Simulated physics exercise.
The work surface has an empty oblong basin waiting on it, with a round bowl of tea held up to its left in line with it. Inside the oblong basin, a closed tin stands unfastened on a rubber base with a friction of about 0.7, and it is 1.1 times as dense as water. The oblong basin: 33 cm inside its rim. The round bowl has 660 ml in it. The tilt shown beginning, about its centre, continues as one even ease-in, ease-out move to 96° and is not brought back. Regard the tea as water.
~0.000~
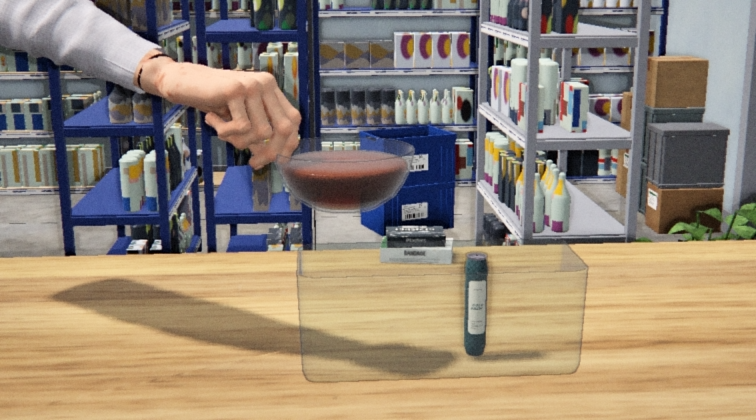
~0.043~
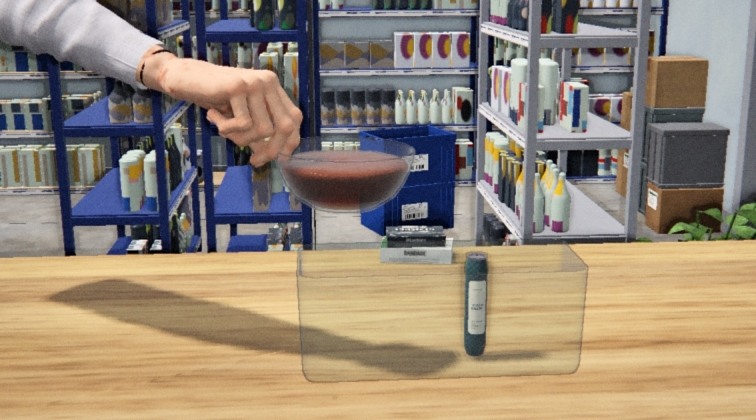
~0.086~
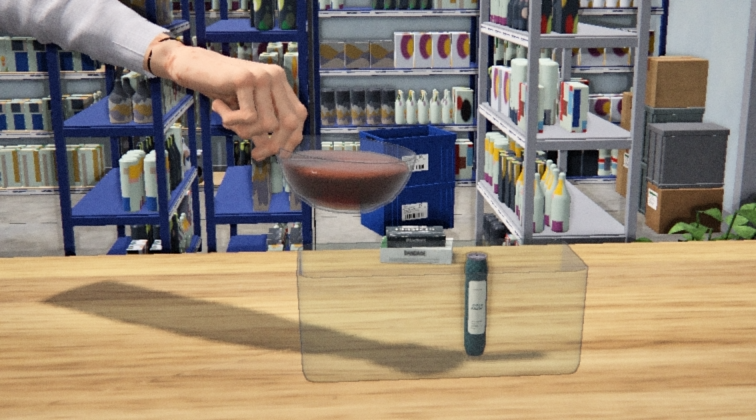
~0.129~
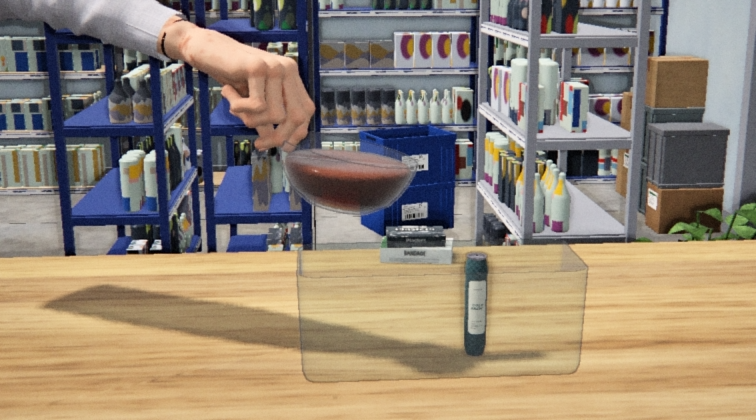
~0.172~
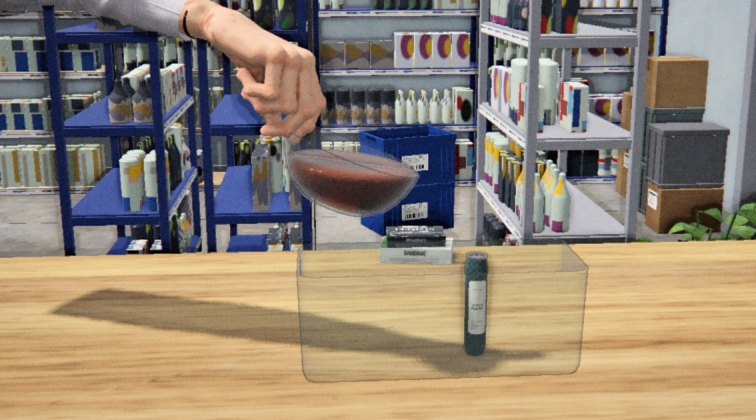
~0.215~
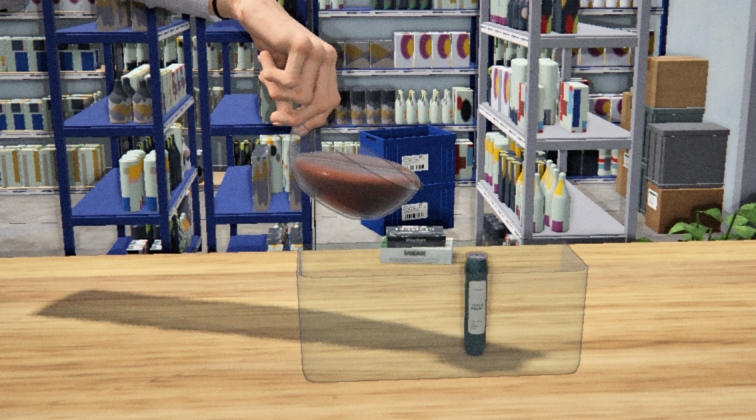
A hand held a clear round bowl of reddish-brown tea above a see-through oblong basin with a dark tube in it, then rose slightly and steadily tilted the bowl down toward the right.
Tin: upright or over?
I'd say it will come down.
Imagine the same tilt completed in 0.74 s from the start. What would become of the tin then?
Holds steady.
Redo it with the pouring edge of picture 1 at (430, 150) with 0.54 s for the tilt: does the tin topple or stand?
Then it falls.
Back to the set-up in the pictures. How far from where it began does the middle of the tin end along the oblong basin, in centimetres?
In the end the tin's centre has shifted about 6.5 centimetres.
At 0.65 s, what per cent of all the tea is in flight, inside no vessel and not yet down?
Around 2 percent of the liquid.
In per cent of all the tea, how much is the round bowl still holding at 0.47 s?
Remaining: Near 12 % of the total.
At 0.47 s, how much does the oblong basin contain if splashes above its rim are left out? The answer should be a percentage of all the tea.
64 %, more or less.
After 0.47 s the tilt is 91° and 12 per cent is still to pour; the tin stands where it began.
After 0.65 s the tilt is 96° and 0 per cent is still to pour; the tin leans 7°.
After 0.84 s the tilt is 96° and 0 per cent is still to pour; the tin leans 13°.
After 1.05 s the tilt is 96° and 0 per cent is still to pour; the tin lies on its side.
In the end the tin lies on its side.
